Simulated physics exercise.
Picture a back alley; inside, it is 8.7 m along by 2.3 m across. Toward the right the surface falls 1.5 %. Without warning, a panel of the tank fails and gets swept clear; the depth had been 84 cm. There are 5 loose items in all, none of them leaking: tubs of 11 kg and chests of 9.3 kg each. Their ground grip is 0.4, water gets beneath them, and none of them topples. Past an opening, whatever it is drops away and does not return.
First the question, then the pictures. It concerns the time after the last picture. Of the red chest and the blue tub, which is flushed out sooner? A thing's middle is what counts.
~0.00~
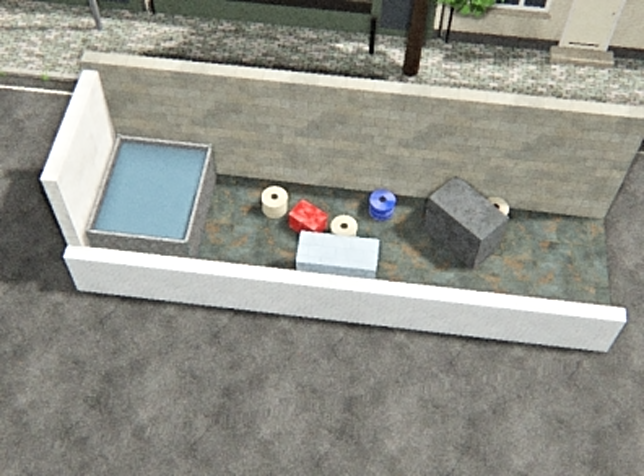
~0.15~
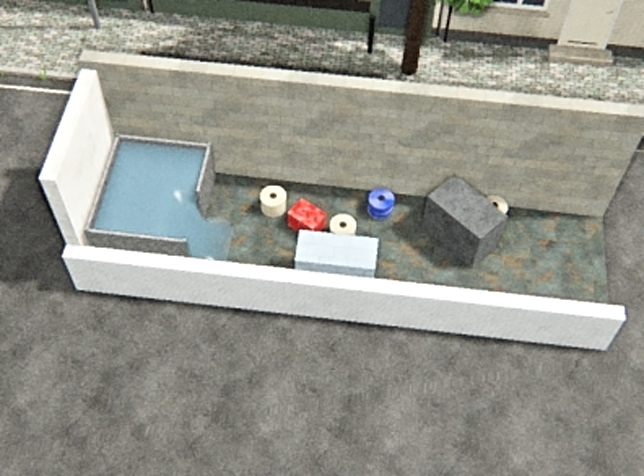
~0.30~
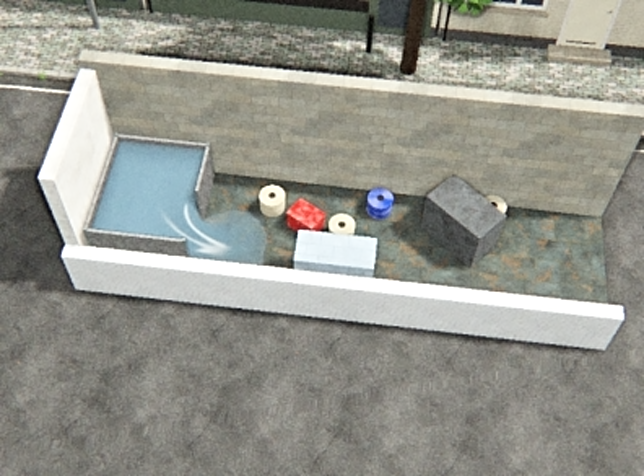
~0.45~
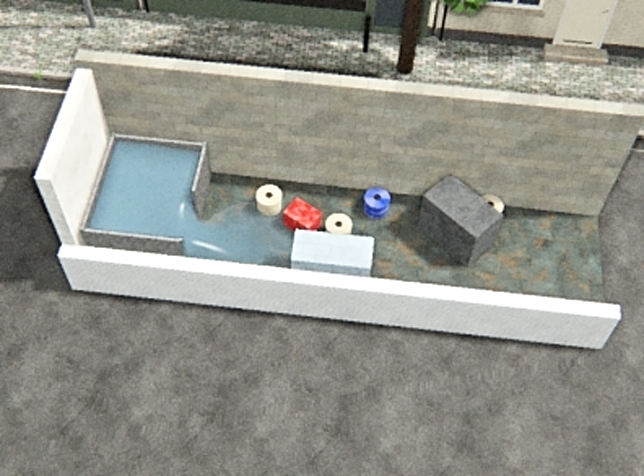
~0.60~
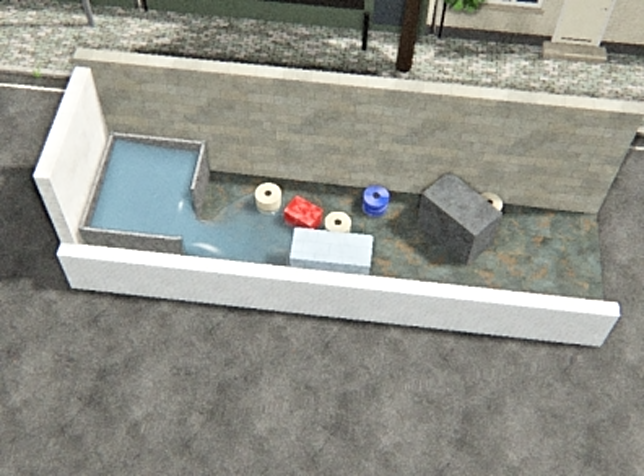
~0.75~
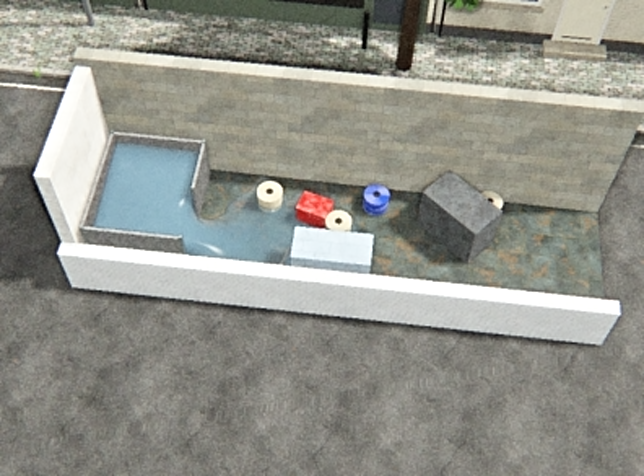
Sooner out: The red one.
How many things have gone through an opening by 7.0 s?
I count 1 of them.
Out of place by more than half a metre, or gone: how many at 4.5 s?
That would be 4.
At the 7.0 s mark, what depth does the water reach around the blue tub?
21 cm, roughly.
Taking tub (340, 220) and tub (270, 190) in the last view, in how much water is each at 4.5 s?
First roughly 22 cm, second roughly 10 cm.
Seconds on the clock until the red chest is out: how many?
Around 9.0 s.
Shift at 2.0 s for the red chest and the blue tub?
Roughly 200 and 80 cm.
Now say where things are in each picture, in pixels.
In the first frame, the red chest at (308, 215), on the bottom; the blue tub at (382, 200) rests on the ground; water covers 3.1 m2; 0 of 5 have shifted.
In the second frame, the red chest at (307, 213) rests on the ground; the blue tub at (381, 198), on the bottom; 3.8 m2 under water; 0 of 5 have shifted.
In the third frame, the red chest at (306, 213), on the bottom; the blue tub at (380, 198) rests on the ground; 4.7 m2 under water; 0 of 5 have shifted.
In the fourth frame, the red chest at (303, 213) rests on the ground; the blue tub at (377, 198) rests on the ground; 5.7 m2 under water; 0 of 5 have shifted.
In the fifth frame, the red chest at (303, 210), on the bottom; the blue tub at (376, 196), on the bottom; water covers 6.3 m2; 0 of 5 have shifted.
In the sixth frame, the red chest at (315, 204), on the bottom, 25 cm from its start; the blue tub at (376, 194) rests on the ground; 7.0 m2 under water; 1 of 5 have shifted.
After 2.0 s the red chest is near (399, 185), 1.8 m from its start, afloat; the blue tub is near (427, 185), 0.9 m from its start, afloat; 0 of 5 are out; 2 afloat.
After 4.5 s the red chest is near (388, 242), 1.6 m from its start, afloat; the blue tub is near (416, 183), 0.7 m from its start, afloat; 0 of 5 are out; 3 afloat.
After 7.0 s the red chest is near (450, 271), 2.8 m from its start, afloat; the blue tub is near (426, 186), 0.9 m from its start, afloat; 1 of 5 are out; 3 afloat.
After 10.0 s the red chest has gone out (at 8.9 s); the blue tub is near (426, 188), 0.9 m from its start, afloat; 3 of 5 are out; 2 afloat.
